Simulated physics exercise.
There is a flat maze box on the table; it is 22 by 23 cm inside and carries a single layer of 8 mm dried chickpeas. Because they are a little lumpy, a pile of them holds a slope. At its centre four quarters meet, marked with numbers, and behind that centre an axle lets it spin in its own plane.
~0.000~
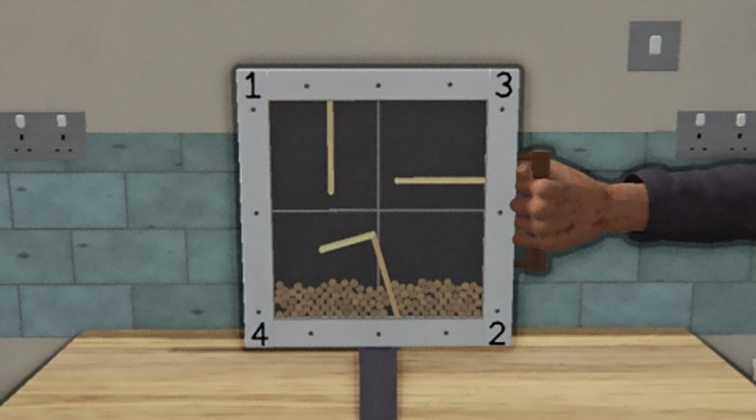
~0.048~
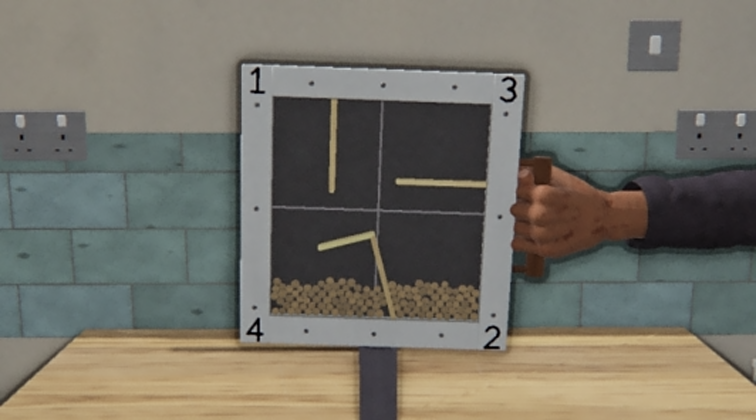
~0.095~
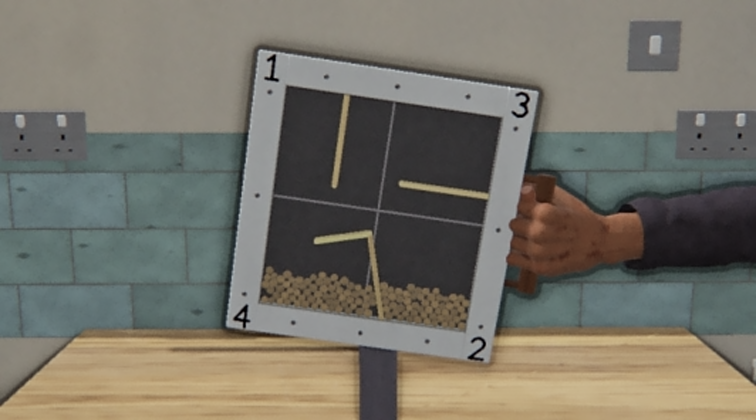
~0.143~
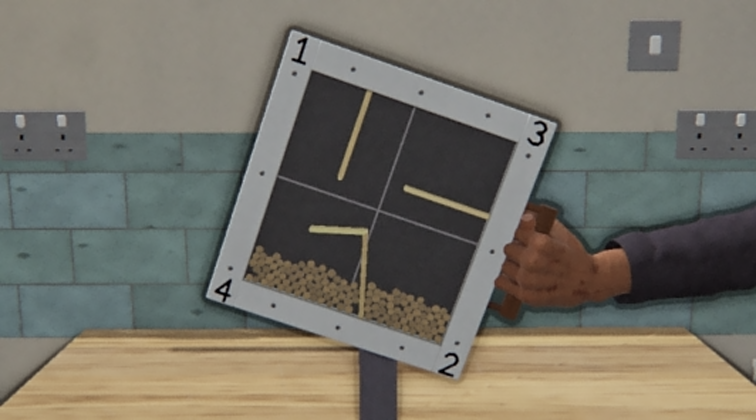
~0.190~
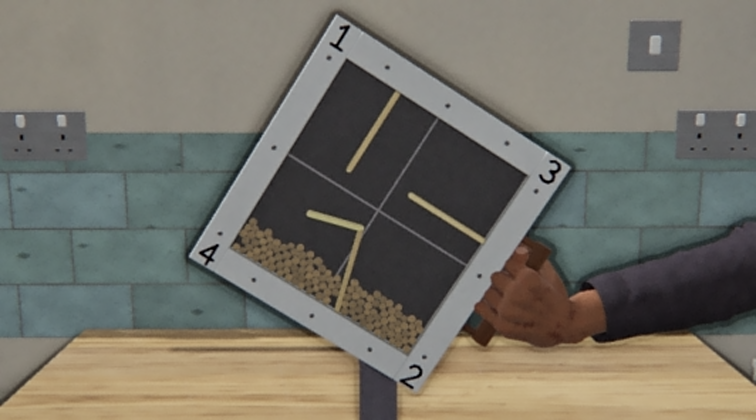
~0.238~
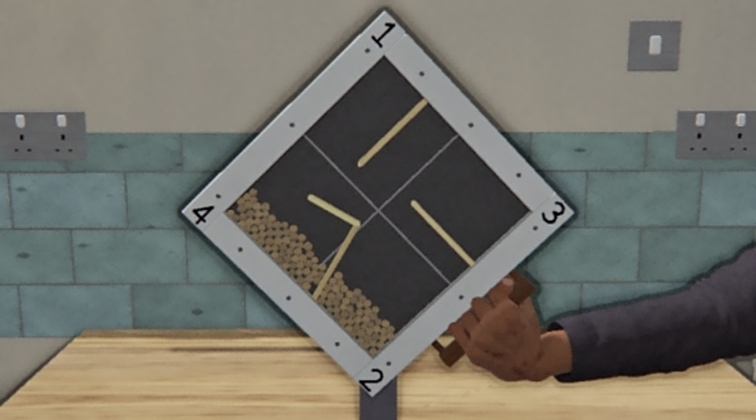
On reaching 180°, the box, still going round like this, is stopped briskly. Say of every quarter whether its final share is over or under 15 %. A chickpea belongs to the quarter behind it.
Quarter 1 is above, quarter 2 below, quarter 3 above and quarter 4 above 15 %.
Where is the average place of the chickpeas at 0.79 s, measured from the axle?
Some 1 cm left and 2 cm above.
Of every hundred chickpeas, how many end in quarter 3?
Around 30 percent.
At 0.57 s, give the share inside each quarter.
Quarter 1: 0; quarter 2: 45; quarter 3: 5; quarter 4: 50.
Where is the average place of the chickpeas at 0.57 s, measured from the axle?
Roughly 6 cm to the left of the axle and 4 cm above it.
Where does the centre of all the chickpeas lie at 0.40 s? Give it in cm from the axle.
Offset: About 9 cm left, about 1 cm below.
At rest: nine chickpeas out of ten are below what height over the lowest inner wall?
About 19 cm up.
By 0.40 s it has turned 92°, the chickpeas' middle is 9 cm left of and 1 cm below the axle; by quarter, no. 2, 50 %, no. 4, 50 %.
By 0.57 s it has turned 140°, the chickpeas' middle is 6 cm left of and 4 cm above the axle; by quarter, no. 2, 45 %, no. 3, 5 %, no. 4, 50 %.
All still by 1.7 s, no. 1, 25 %, no. 2, 10 %, no. 3, 30 %, no. 4, 35 %.
